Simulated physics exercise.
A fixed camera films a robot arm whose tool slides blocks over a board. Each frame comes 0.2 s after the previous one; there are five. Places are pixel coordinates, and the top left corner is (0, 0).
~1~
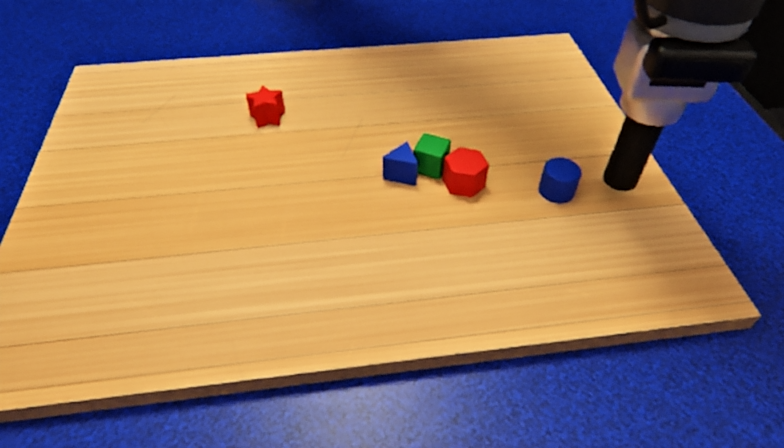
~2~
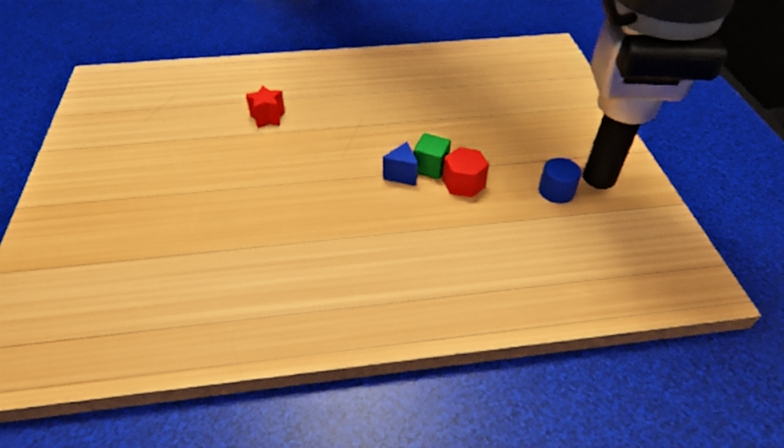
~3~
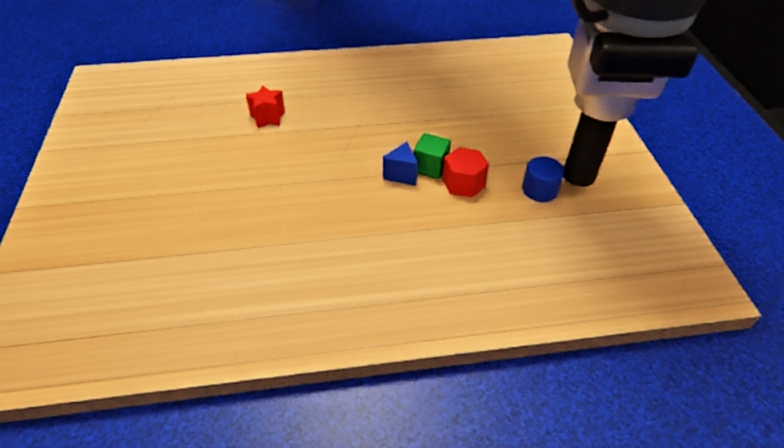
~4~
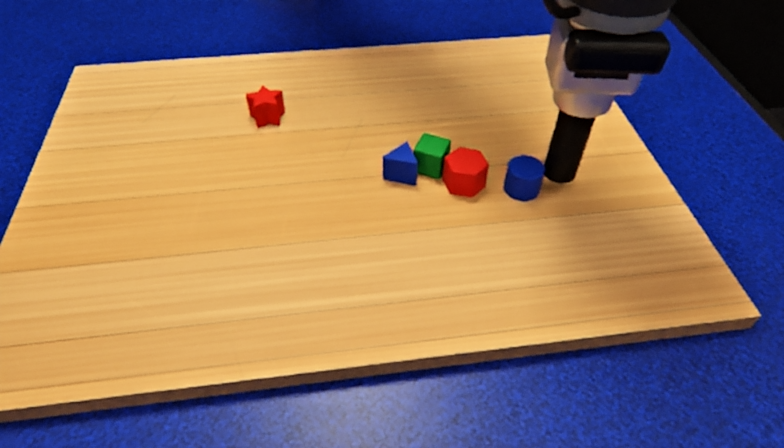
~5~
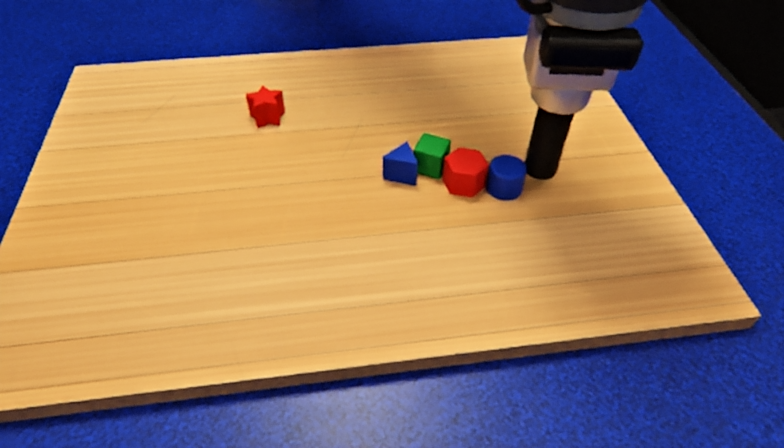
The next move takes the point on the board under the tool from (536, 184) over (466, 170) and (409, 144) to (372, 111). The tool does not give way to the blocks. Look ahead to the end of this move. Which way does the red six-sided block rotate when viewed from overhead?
Clockwise, looking down.
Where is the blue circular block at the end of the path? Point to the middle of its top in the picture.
I think it will end close to (476, 173).
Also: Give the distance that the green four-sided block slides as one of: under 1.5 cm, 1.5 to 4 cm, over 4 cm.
Beyond 4 cm.
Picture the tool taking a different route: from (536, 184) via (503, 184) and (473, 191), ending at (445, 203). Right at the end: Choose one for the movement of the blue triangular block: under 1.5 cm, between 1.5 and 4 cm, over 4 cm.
Result: Under 1.5 cm.
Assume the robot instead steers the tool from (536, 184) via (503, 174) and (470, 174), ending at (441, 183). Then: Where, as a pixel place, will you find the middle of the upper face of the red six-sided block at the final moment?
Located at (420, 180).
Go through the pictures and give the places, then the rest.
In the first picture, lower end of the tool (620, 180), tops of blocks, blue triangular block (402, 153), green four-sided block (433, 144), red six-sided block (467, 160), blue circular block (563, 168).
In the second picture, tool (599, 178), blocks as before.
In the third picture, tool (579, 176), blue circular block (546, 167).
In the fourth picture, tool (559, 173), blue circular block (527, 166).
In the fifth picture, tool (540, 169), blue triangular block (402, 153), green four-sided block (433, 144), red six-sided block (467, 160), blue circular block (509, 165).
What follows on the original path. One third of the way, tool (468, 155); green four-sided block (428, 142), turned 20° clockwise; red six-sided block (436, 171), turned 70° clockwise; blue circular block (476, 173).
Two thirds of the way, tool (409, 129); blue triangular block (393, 154), turned 65° anticlockwise; green four-sided block (385, 132), turned 60° anticlockwise; red six-sided block (436, 171), turned 70° clockwise; blue circular block (476, 173).
At the end, tool (372, 97); blue triangular block (393, 154), turned 65° anticlockwise; green four-sided block (384, 132), turned 65° anticlockwise; red six-sided block (436, 171), turned 70° clockwise; blue circular block (476, 173).
